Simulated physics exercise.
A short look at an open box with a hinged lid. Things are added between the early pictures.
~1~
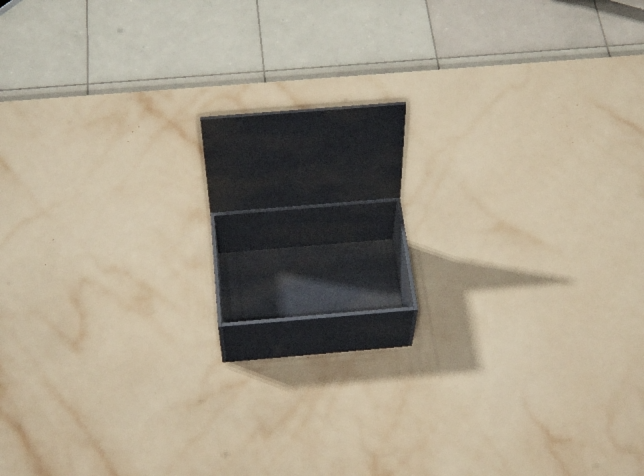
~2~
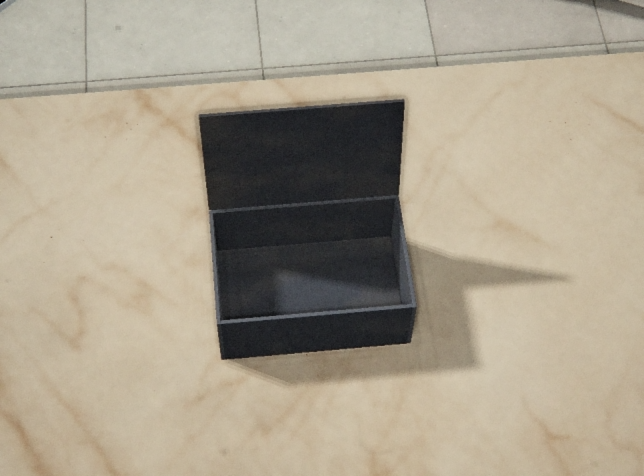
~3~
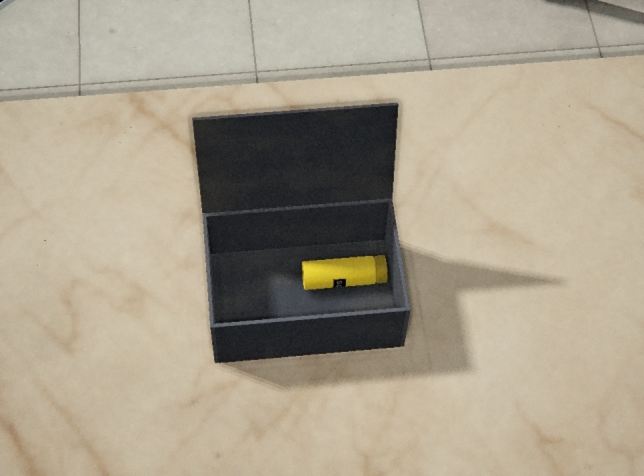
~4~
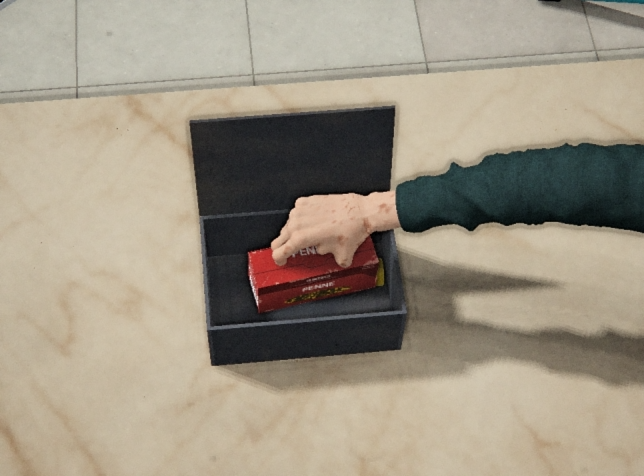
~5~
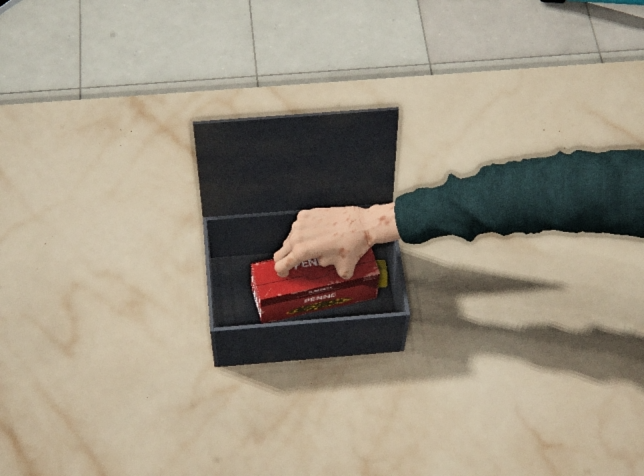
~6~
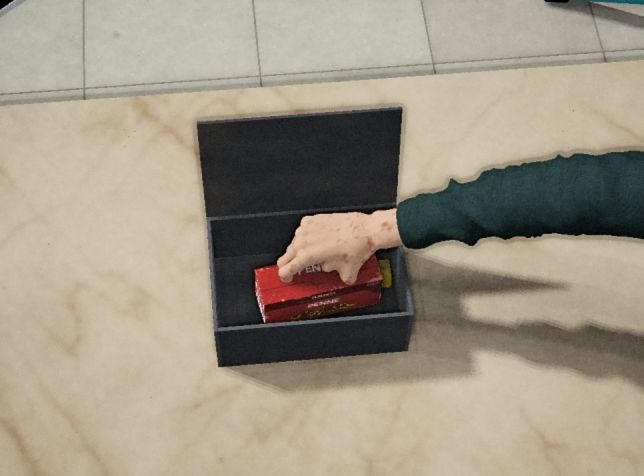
An open black box with a raised hinged lid sits empty on a cream, brown-veined marble-look surface, seen from above with pale floor tiles behind. A yellow cylinder then appears inside, toward the right. Next, a hand in a dark green sleeve, reaching in from the right, holds a red carton in front of the cylinder and lowers it slightly, while the view shifts very slightly.
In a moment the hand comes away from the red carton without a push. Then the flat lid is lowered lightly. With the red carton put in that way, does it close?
As it turns out, it shuts flat.
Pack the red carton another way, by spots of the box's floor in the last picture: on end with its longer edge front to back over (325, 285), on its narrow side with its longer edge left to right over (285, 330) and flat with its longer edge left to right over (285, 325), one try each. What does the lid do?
First, it is held up; second, it closes; third, it shuts flat.
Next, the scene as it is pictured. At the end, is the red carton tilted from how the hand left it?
The red carton ends up tilted.
Then, 1.10 s past the last view, lid starting down; red carton on its side near (330, 317); yellow shaker displaced about its own width.
Then, 1.80 s past the last view, lid 41° above the rim; red carton on its side near (330, 317); yellow shaker displaced about its own width.
Finally, lid shut; down or leaning hard in the box, red carton; yellow shaker still in place. Final places as the last picture's camera would see them, red carton near (330, 317).
